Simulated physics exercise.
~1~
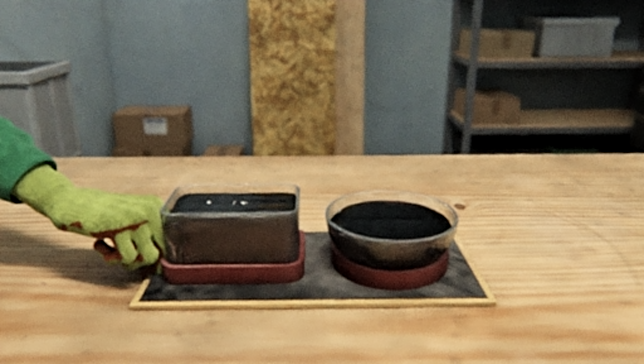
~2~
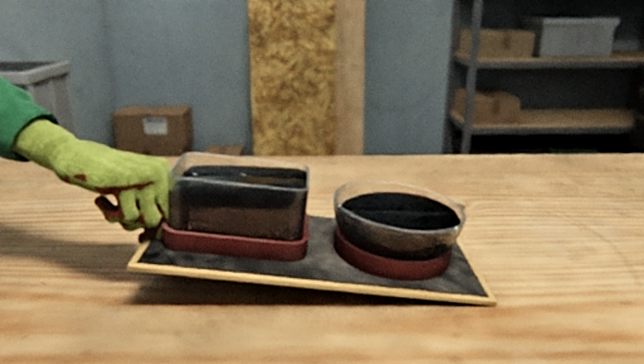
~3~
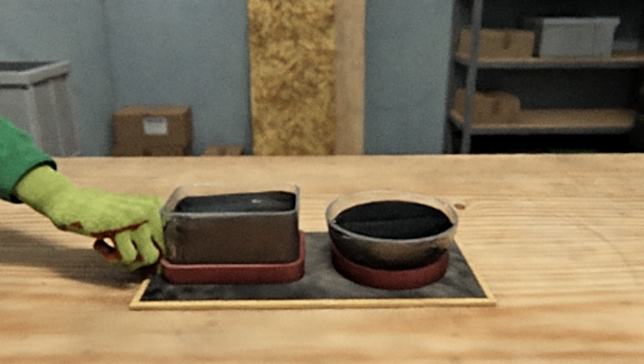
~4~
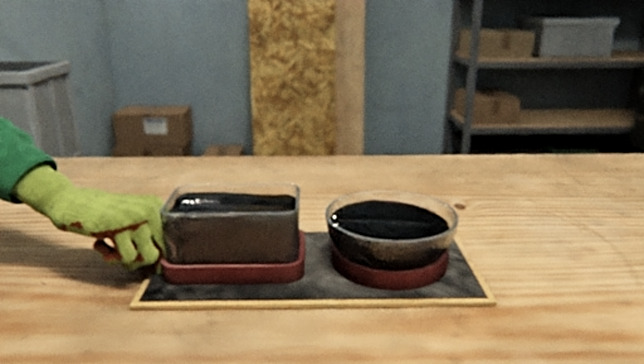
A green-gloved hand lifts the tray's left end, then lowers it flat, both open containers upright.
